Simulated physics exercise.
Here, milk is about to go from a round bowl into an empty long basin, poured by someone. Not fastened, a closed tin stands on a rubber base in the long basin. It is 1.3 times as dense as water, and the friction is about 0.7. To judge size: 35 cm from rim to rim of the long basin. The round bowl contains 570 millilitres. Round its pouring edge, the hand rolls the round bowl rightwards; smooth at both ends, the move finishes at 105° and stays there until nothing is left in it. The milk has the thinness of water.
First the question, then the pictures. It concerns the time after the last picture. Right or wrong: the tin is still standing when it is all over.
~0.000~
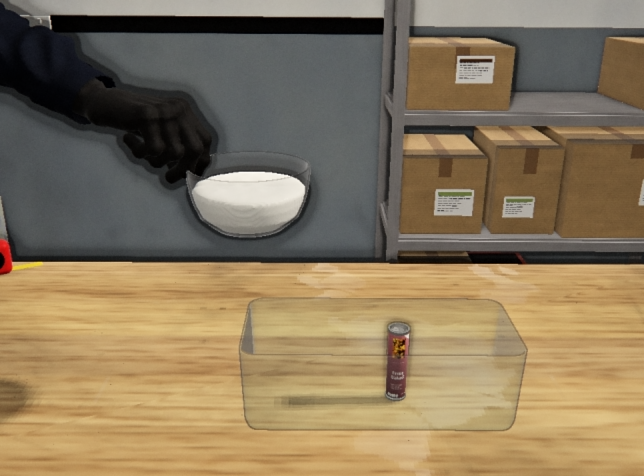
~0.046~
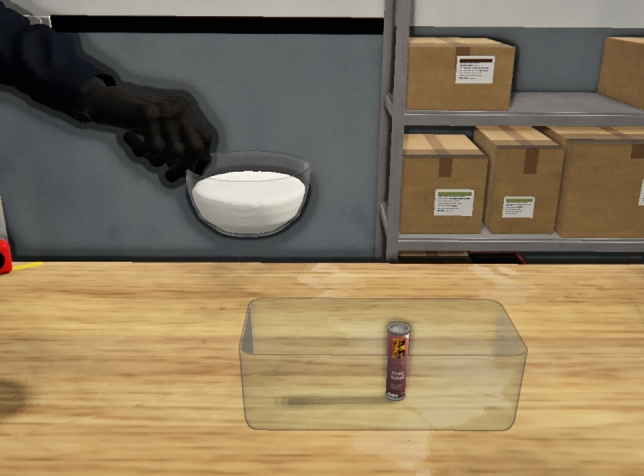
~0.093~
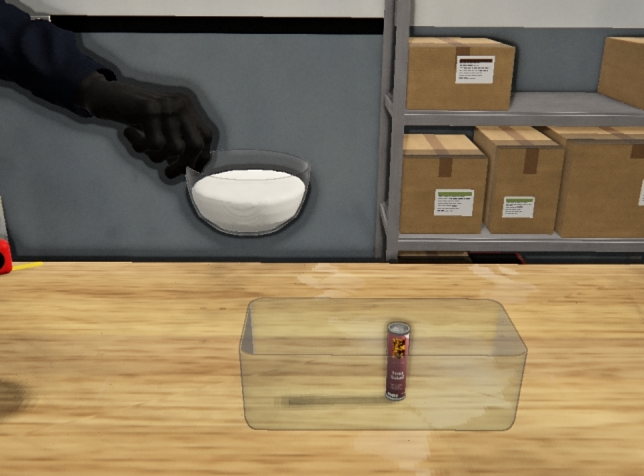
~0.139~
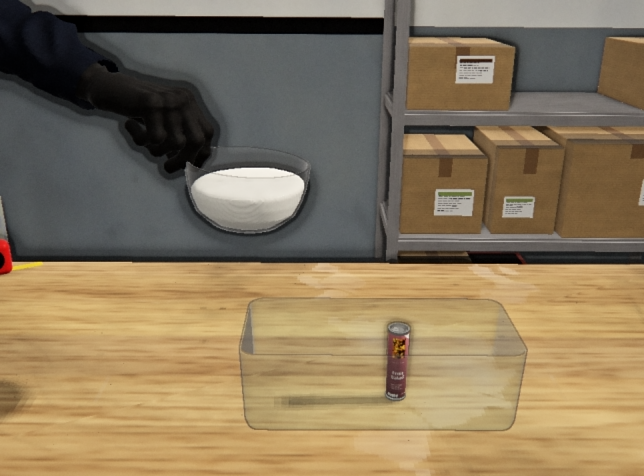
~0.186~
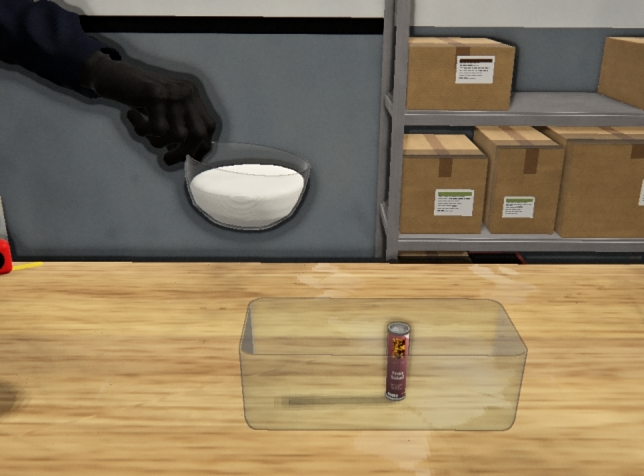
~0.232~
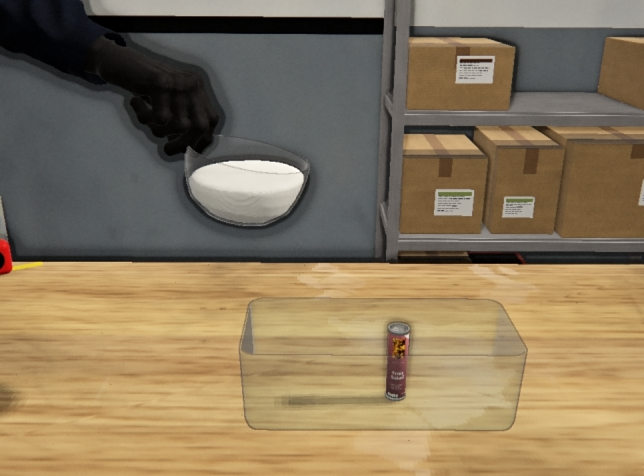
Right, it is still standing.
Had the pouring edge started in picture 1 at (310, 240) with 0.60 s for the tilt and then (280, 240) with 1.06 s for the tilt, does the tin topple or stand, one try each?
In the first try it comes down; in the second it remains standing.
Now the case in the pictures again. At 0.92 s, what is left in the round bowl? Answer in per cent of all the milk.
About 6 per cent.
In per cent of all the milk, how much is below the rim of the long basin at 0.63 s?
Some 0 per cent.
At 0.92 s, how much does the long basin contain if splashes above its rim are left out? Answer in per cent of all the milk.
I'd say roughly 58 in a hundred of it.
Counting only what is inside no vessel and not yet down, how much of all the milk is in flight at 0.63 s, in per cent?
Around 34 in a hundred.
After 0.63 s the tilt is 68° and 65 per cent is still to pour; the tin stands where it began.
After 0.92 s the tilt is 101° and 6 per cent is still to pour; the tin stands where it began.
After 1.23 s the tilt is 105° and 0 per cent is still to pour; the tin stands where it began.
After 1.56 s the tilt is 105° and 0 per cent is still to pour; the tin stands where it began.
In the end the tin stands where it began.
